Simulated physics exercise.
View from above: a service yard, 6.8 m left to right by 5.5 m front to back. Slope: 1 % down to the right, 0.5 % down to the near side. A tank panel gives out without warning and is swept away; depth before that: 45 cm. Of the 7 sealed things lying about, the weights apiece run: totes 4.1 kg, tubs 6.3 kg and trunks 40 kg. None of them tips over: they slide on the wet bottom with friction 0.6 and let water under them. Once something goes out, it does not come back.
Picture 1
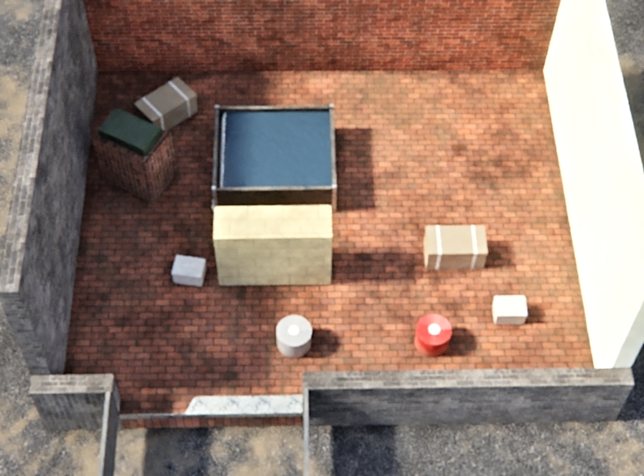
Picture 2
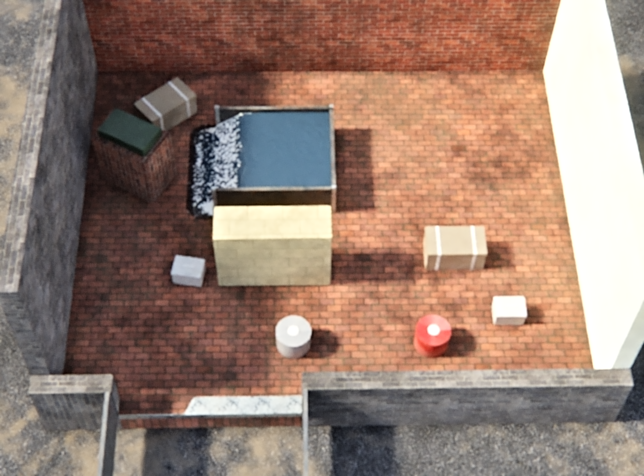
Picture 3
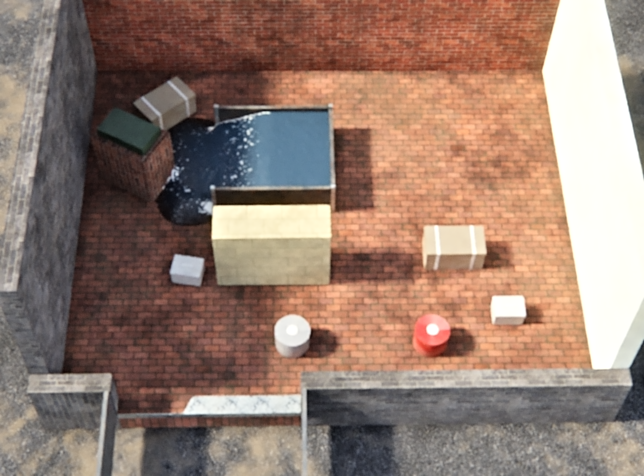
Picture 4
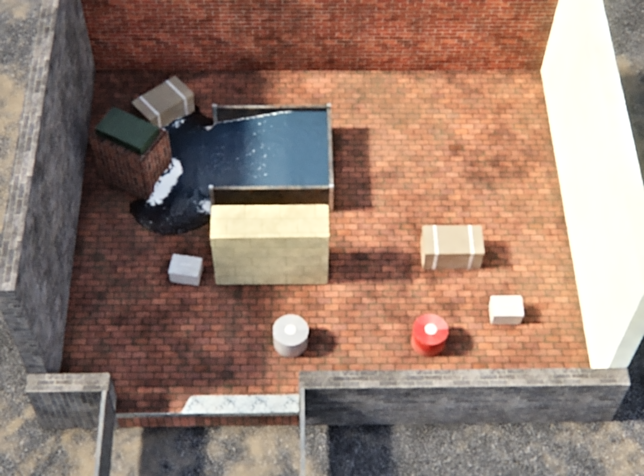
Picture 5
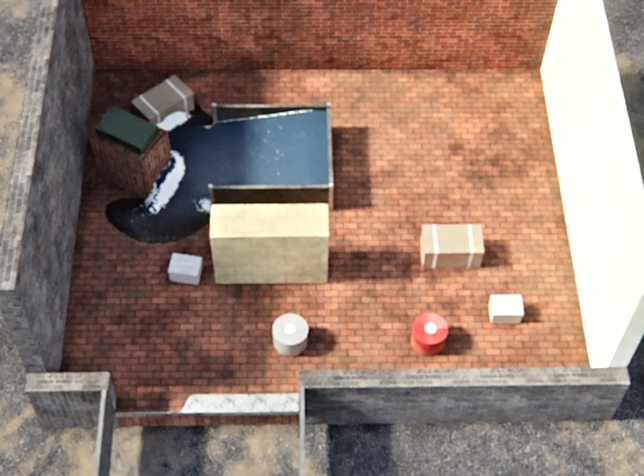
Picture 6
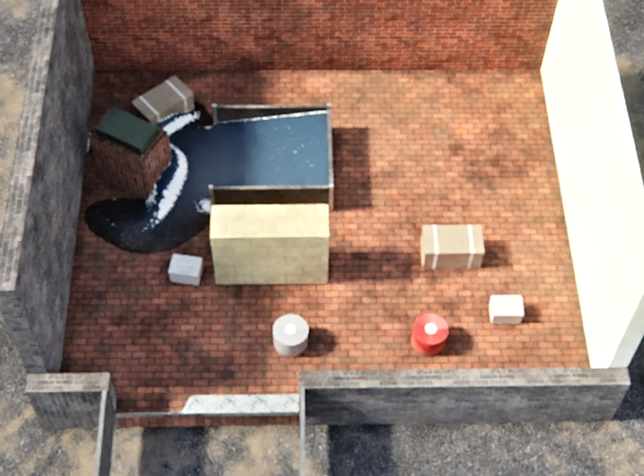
In a brick-paved service yard seen from above, a tank of dark water stands among trunks, tubs and boxes. Its left side gives way, and water pours out leftward across the bricks. The pool reaches the green-topped brick block and spreads around it, foaming, while the surrounding objects stay in place.
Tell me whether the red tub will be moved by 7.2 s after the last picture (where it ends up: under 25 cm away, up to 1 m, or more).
It will scarcely move.
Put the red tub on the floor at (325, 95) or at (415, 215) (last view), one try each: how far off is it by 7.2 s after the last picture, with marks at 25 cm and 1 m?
Run one, it gets swept far; run two, it remains planted.
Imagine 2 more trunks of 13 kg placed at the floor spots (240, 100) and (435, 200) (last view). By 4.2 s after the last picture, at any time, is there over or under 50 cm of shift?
One by one: Beyond it, then within it.
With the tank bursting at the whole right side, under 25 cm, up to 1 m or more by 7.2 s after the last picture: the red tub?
After that, the red tub shifts somewhat.
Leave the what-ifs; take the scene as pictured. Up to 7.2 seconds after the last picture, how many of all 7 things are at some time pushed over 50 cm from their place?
2 of them.
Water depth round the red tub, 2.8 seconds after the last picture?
Somewhere close to 0 cm.
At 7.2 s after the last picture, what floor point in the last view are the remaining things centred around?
Mean position: Approximately (352, 269).
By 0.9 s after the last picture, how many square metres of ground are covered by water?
9.0 m2.
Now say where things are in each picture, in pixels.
In the first frame, the red tub at (434, 329), on the bottom; 2.3 m2 under water; 0 of 7 have shifted.
In the second frame, the red tub at (433, 330), on the bottom; 2.9 m2 under water; 0 of 7 have shifted.
In the third frame, the red tub at (432, 330) rests on the ground; water covers 3.7 m2; 0 of 7 have shifted.
In the fourth frame, the red tub at (430, 329) rests on the ground; water covers 4.2 m2; 0 of 7 have shifted.
In the fifth frame, the red tub at (430, 328), on the bottom; 4.6 m2 under water; 0 of 7 have shifted.
In the sixth frame, the red tub at (431, 329), on the bottom; water covers 5.2 m2; 0 of 7 have shifted.
Then, 0.9 s after the last picture the red tub is near (431, 329), 0.0 m from its start, aground; 0 of 7 are out; 0 afloat.
Then, 2.8 s after the last picture the red tub is near (431, 329), 0.0 m from its start, aground; 0 of 7 are out; 0 afloat.
Then, 4.8 s after the last picture the red tub is near (431, 329), 0.0 m from its start, aground; 0 of 7 are out; 0 afloat.
Then, 7.2 s after the last picture the red tub is near (431, 329), 0.0 m from its start, aground; 0 of 7 are out; 0 afloat.
